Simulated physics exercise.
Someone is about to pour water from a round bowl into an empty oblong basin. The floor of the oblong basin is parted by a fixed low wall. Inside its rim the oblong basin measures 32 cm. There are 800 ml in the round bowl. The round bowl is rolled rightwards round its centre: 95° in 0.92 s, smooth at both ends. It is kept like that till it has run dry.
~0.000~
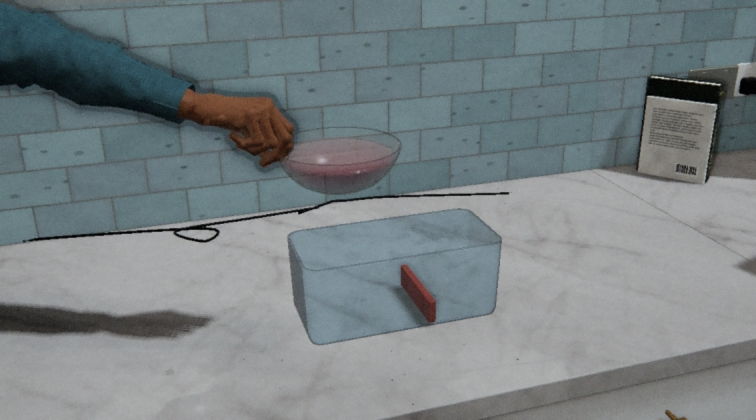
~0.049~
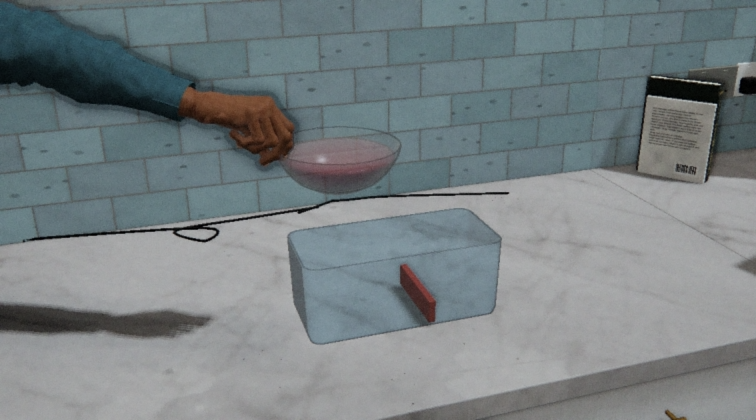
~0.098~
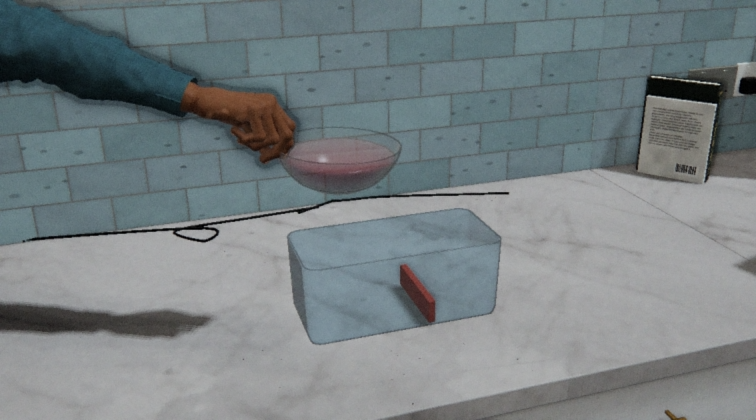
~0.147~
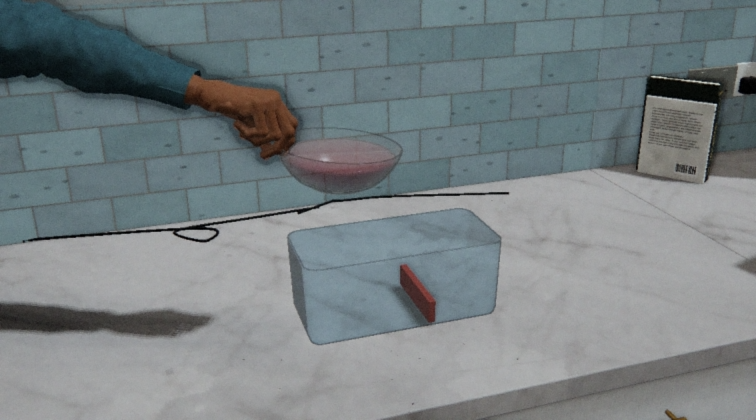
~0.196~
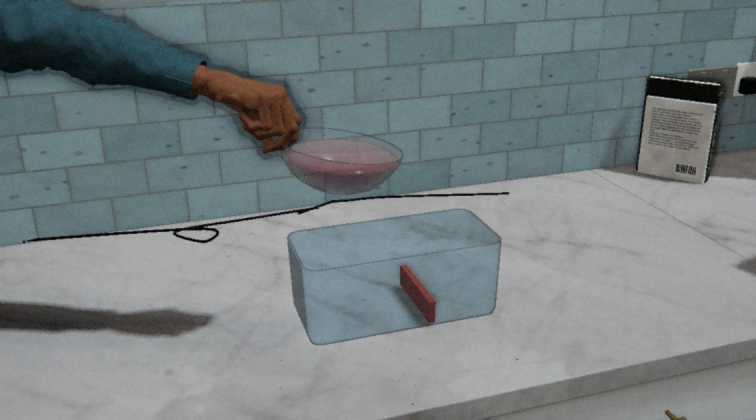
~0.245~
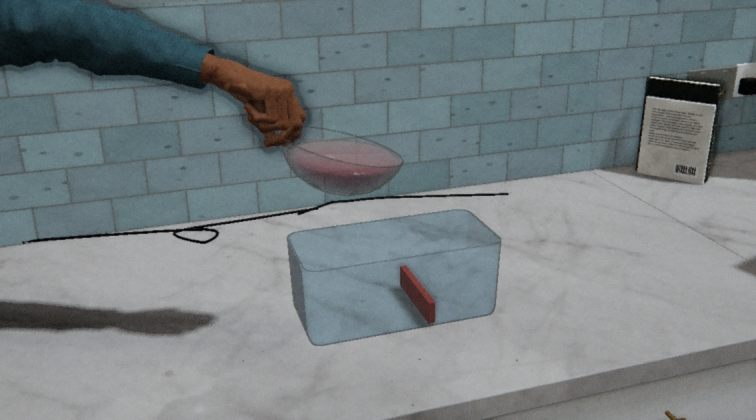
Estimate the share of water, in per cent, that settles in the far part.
The far part has some 59 per cent.
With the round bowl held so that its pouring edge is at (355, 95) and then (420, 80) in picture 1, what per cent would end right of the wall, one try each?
In turn about 30 and 60 per cent.
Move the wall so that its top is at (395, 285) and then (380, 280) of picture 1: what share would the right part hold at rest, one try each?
In turn about 80 and 90 per cent.
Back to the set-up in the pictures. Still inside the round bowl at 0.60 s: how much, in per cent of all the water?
Some 22 per cent.
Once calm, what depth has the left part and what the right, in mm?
Some 12 mm on the left and 32 mm on the right.
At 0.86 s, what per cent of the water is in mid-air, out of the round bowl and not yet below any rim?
Near 3 in a hundred.
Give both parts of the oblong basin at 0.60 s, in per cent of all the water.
Near 2 on the left, 34 on the right.
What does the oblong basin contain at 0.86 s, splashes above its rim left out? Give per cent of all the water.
Some 96 per cent.
Then, 0.60 s in, the tilt is 69° and 23 per cent is still to pour, 2 is left of the wall and 34 right of it.
Then, 0.86 s in, the tilt is 94° and 0 per cent is still to pour, 30 is left of the wall and 65 right of it.
Then, 1.13 s in, the tilt is 95° and 0 per cent is still to pour, 36 is left of the wall and 62 right of it.
Then, 1.42 s in, the tilt is 95° and 0 per cent is still to pour, 38 is left of the wall and 60 right of it.
Finally, 39 per cent lies left of the wall, 59 right of it and 2 outside.
